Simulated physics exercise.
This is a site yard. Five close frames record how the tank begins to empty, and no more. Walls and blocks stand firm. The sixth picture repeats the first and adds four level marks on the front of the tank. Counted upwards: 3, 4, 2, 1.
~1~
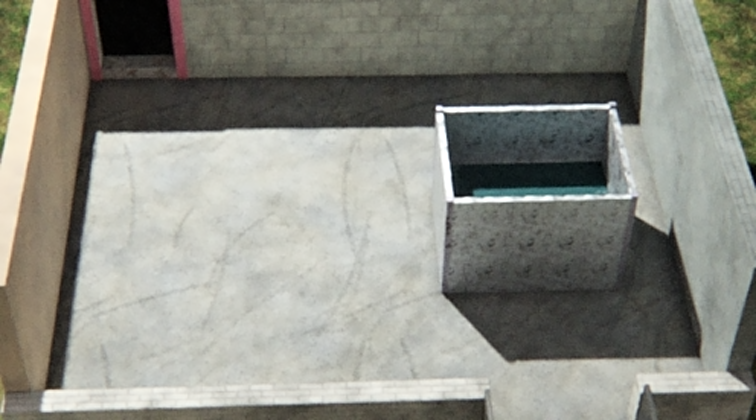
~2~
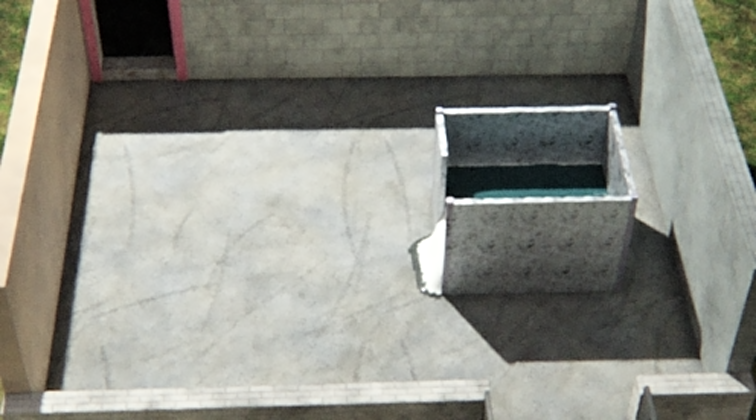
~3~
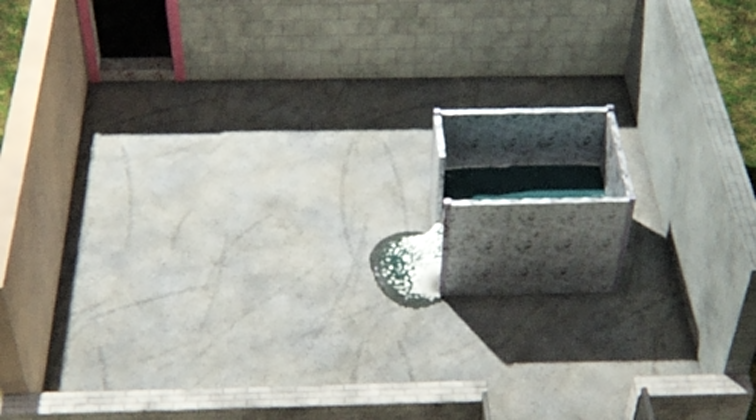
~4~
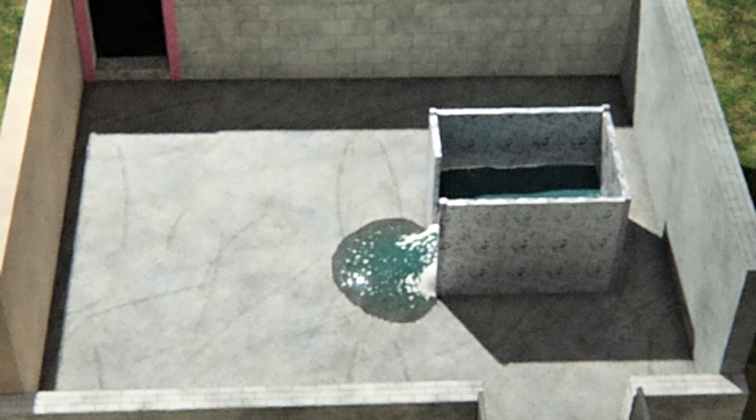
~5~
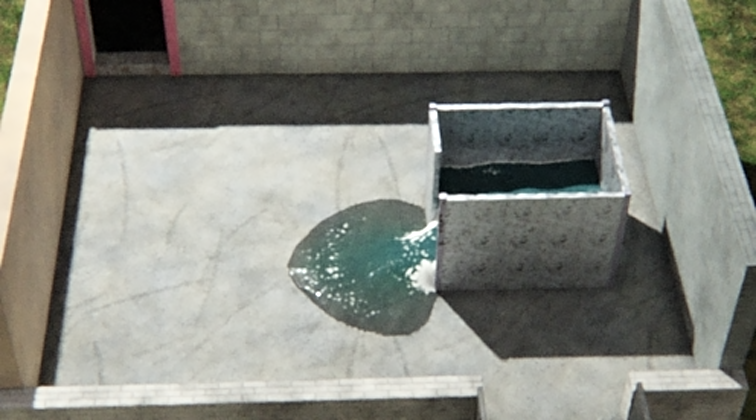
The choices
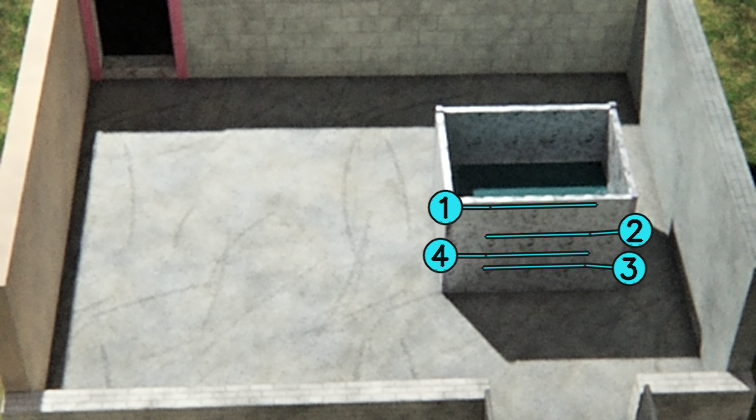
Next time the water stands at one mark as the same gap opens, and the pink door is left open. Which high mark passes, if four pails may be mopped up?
2 will do.
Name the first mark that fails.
It is 1.
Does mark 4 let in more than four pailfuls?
No, not at all.
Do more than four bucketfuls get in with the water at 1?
Yes, that goes wrong.
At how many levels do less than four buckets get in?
Three.
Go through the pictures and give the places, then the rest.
Water in the tank at rest, its middle at (528, 203); foot of the pink doorway at (140, 78); open gate at (563, 372), in the first frame.
In the second frame, 1 % of the ground under water, visible out to (426, 241).
In the third frame, 2 % of the ground under water, visible out to (381, 255).
In the fourth frame, 4 % of the ground under water, visible out to (343, 255).
In the fifth frame, 7 % of the ground under water, visible out to (297, 272).
In cyan, 1 at (542, 206); 2 at (538, 235); 3 at (534, 266); 4 at (536, 254); from the bottom up 3, 4, 2, 1.
For mark 1, about 11 bucketfuls get in.
For mark 2, a splash gets over, under a bucket.
For mark 3, nothing gets over.
For mark 4, nothing gets over.
